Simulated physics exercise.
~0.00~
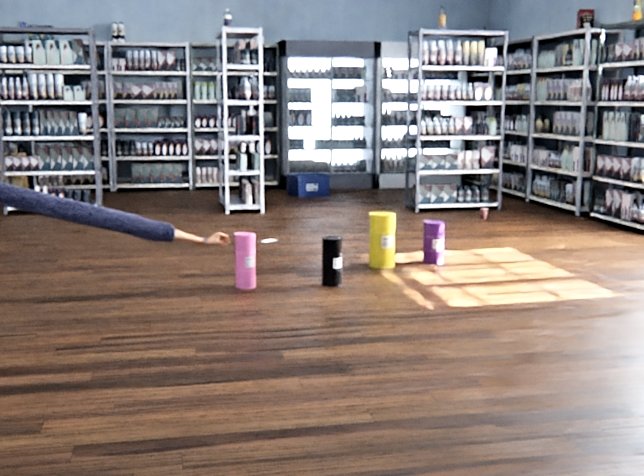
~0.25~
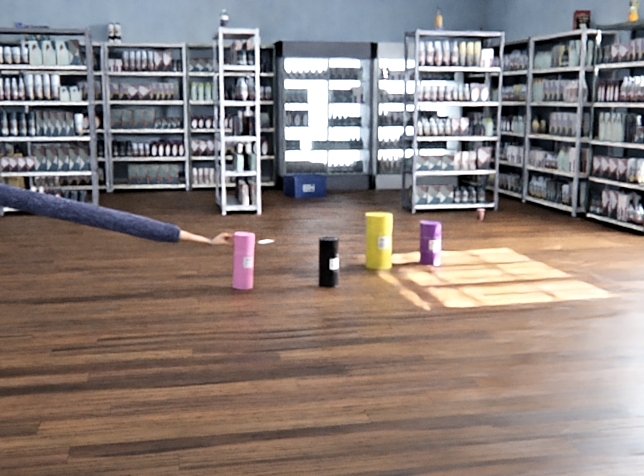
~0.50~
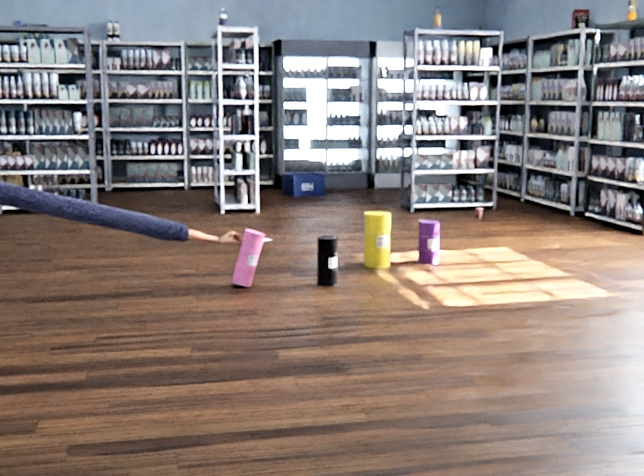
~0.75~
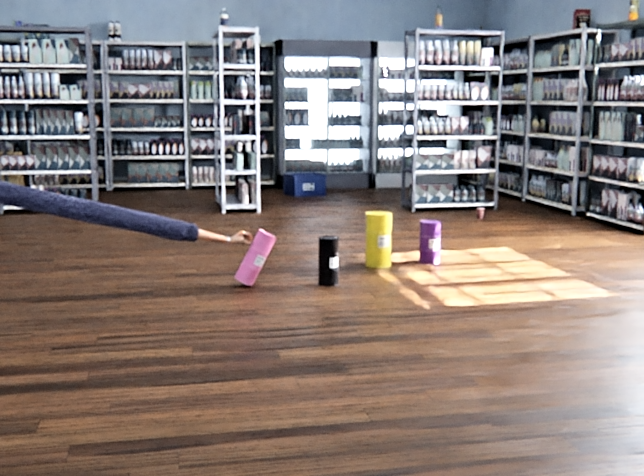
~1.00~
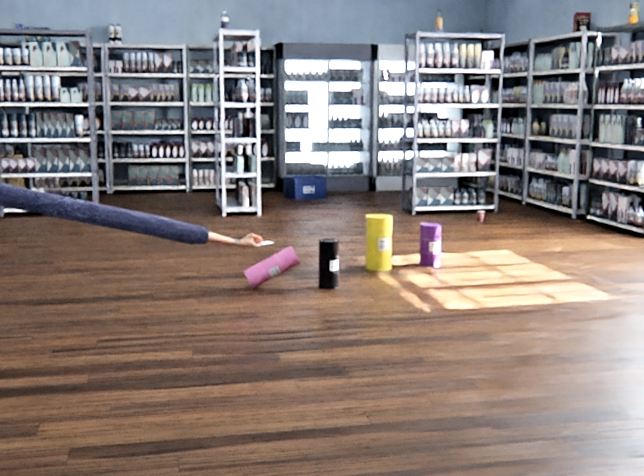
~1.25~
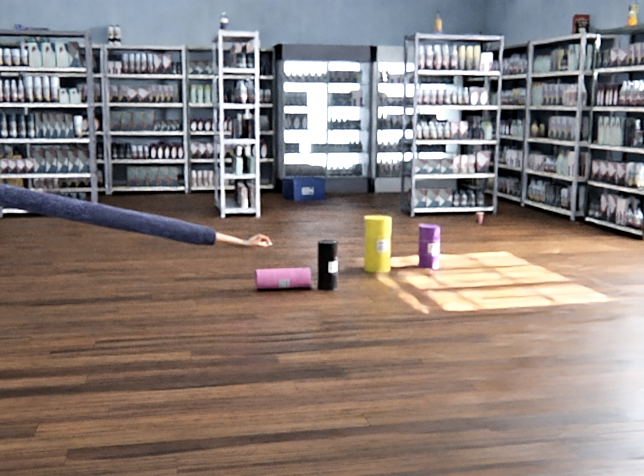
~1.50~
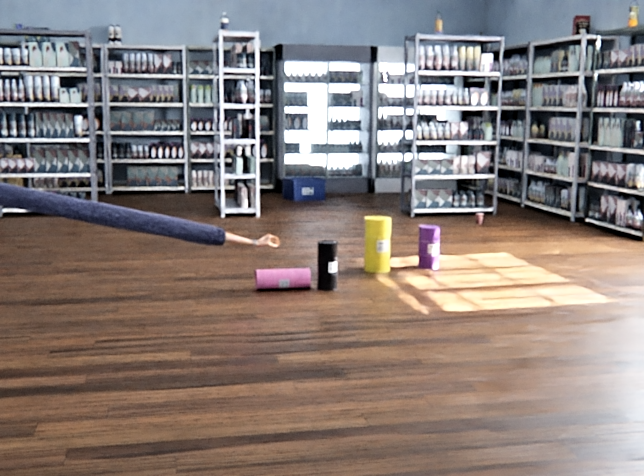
Storeroom with bottle-lined shelves, a hand pushing a pink canister rightward until it topples beside upright black, yellow and purple canisters.
